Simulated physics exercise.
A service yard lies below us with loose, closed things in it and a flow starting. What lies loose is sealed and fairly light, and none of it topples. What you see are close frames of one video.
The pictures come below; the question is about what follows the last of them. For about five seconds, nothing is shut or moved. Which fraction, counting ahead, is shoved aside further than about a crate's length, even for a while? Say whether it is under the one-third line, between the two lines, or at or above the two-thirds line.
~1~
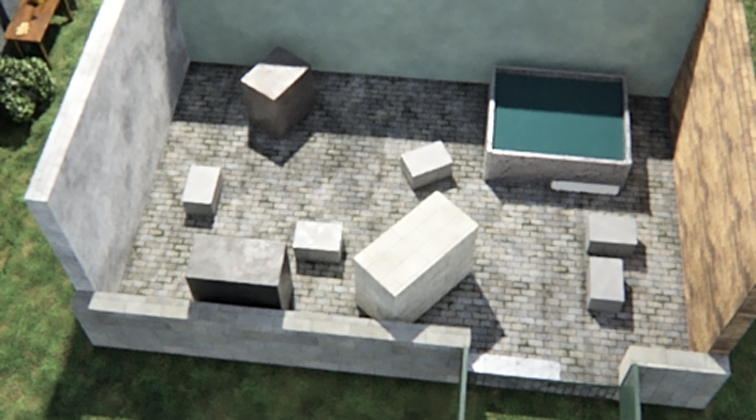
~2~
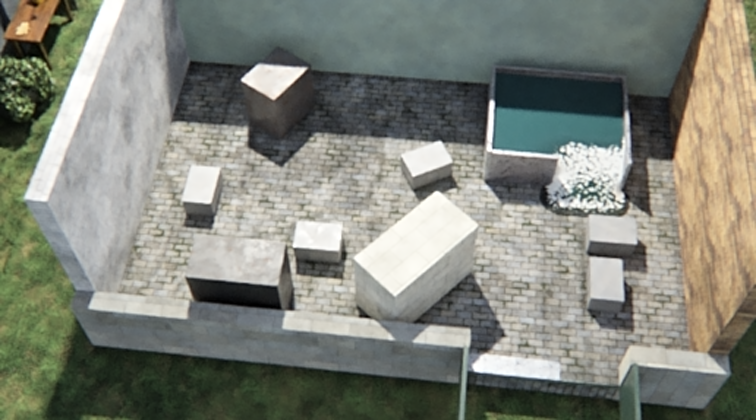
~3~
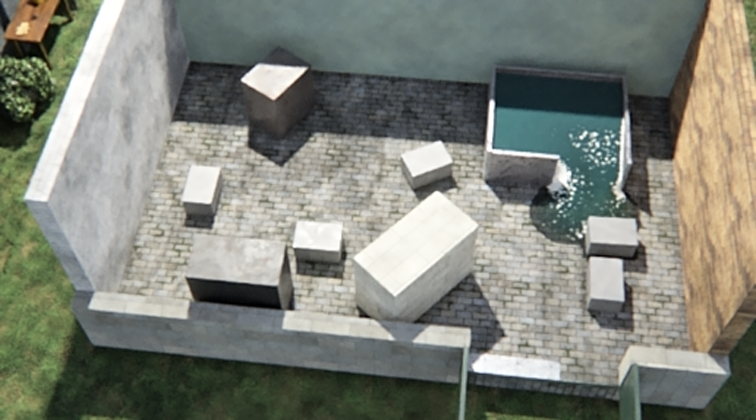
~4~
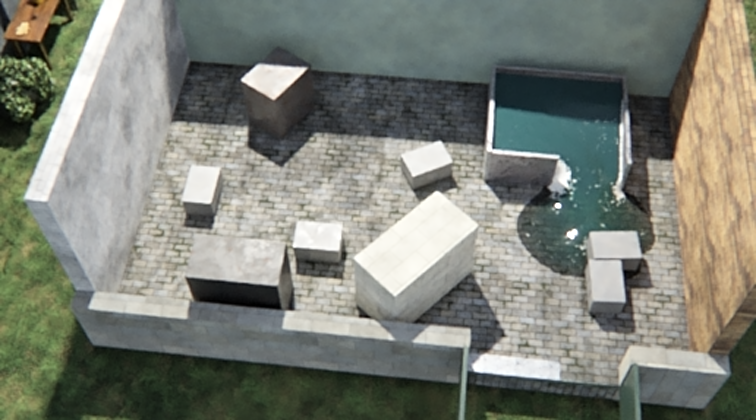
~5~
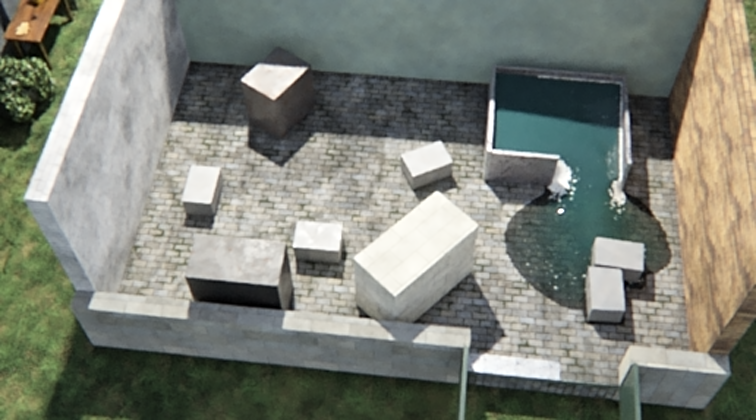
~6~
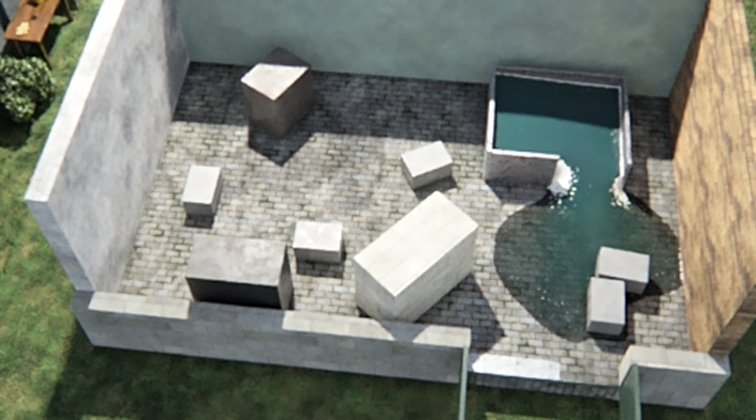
It is between the two lines.
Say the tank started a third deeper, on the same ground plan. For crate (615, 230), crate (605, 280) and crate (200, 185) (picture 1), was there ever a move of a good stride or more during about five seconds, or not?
Item by item: Cleared the mark, then cleared the mark, then missed the mark.
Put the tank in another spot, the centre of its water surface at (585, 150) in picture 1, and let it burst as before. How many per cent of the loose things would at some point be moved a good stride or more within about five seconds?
Estimate: Close to 40 per cent.
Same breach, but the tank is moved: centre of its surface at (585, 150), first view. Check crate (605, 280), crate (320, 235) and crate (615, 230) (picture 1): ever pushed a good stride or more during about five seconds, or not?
First displaced far, then never went far, then displaced far.
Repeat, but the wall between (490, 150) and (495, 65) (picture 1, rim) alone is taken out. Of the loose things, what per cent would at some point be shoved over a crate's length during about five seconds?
40 percent, give or take.
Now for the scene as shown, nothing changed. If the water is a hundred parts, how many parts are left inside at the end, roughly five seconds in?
It comes to about 68 parts in a hundred.
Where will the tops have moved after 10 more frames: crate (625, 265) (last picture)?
It should be at roughly (632, 321).
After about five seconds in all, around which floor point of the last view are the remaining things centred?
The average sits close to (317, 205).
A moment on, 2 of 5 are well off their spots; 1 afloat.
Next, 2 of 5 are well off their spots; 1 afloat.
Later, 2 of 5 are well off their spots; 1 afloat.
In the end, 2 of 5 are well off their spots, and 2 have been at some point; 0 afloat.
